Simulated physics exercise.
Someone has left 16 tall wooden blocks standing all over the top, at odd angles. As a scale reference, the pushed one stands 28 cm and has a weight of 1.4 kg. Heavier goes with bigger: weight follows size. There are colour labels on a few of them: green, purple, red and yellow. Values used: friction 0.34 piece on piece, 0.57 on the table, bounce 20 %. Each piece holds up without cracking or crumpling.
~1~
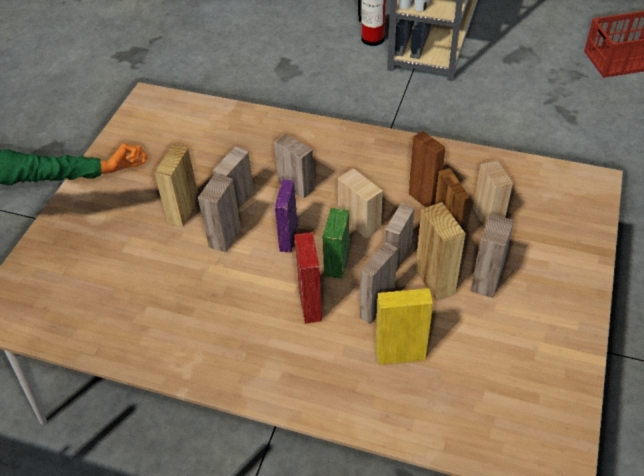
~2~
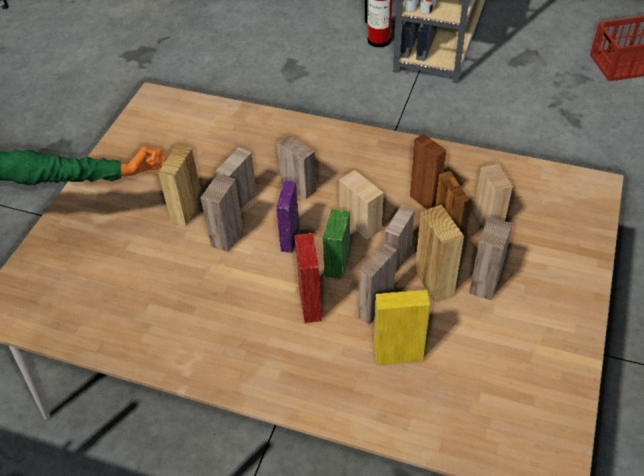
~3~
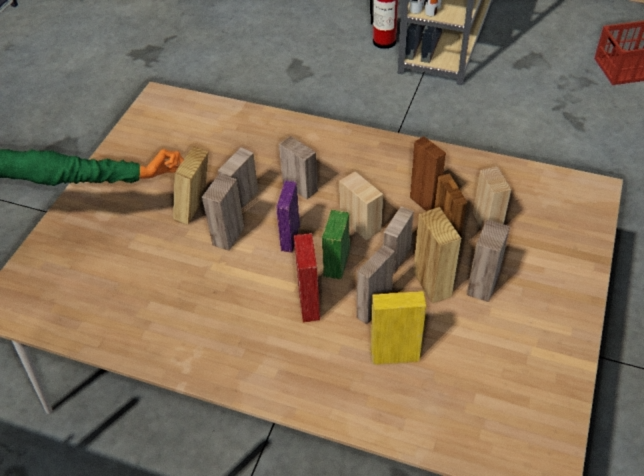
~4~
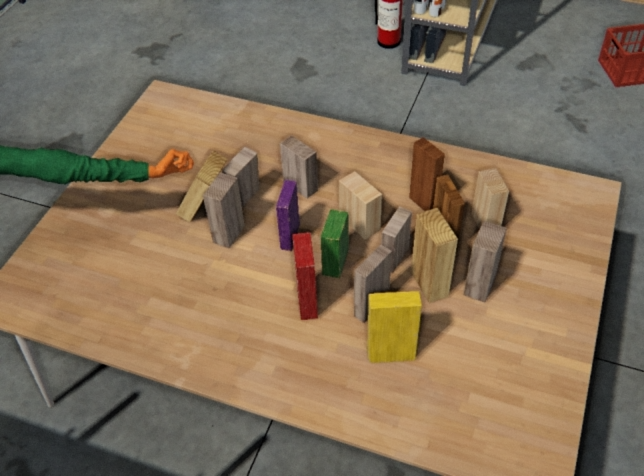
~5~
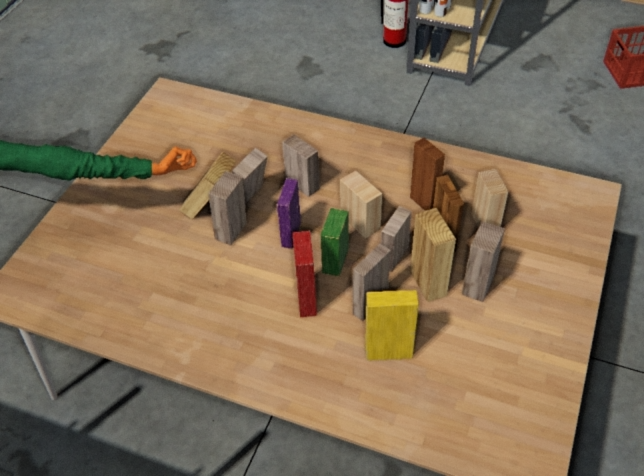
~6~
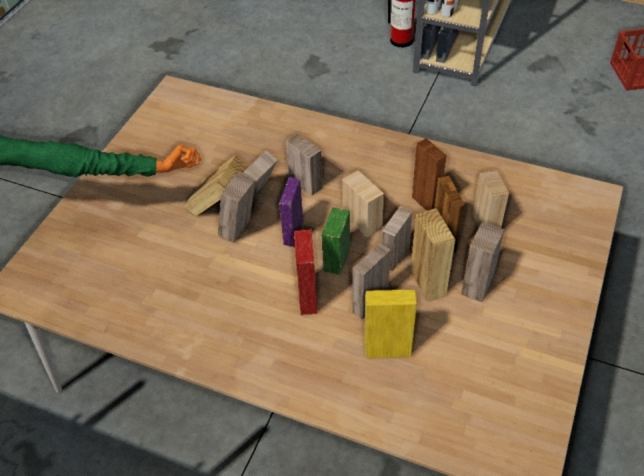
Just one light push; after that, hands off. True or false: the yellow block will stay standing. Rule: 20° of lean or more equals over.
True.
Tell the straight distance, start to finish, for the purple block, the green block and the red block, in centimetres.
Start to finish, close to purple 20, green 10, red 0 centimetres.
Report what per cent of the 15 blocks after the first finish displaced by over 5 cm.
Shifted fraction is 25 per cent.
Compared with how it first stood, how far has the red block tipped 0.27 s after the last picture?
Near 0 degrees from where it started.
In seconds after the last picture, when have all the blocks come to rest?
Around 1.0 seconds.
Then, 0.15 s later than the last frame, 2 of the 15 other blocks over; yellow block unmoved.
Then, 0.27 s later than the last frame, 2 of the 15 other blocks over; yellow block unmoved; purple block tilted 18°.
Then, 0.51 s later than the last frame, 4 of the 15 other blocks over; yellow block unmoved; purple block tilted 60°.
When it is over, 4 of the 15 other blocks over; yellow block unmoved; green block tilted 67°; purple block tilted 65°. Eleven left standing. In pixels of the last frame, middles, yellow block near (389, 326), green block near (367, 253).
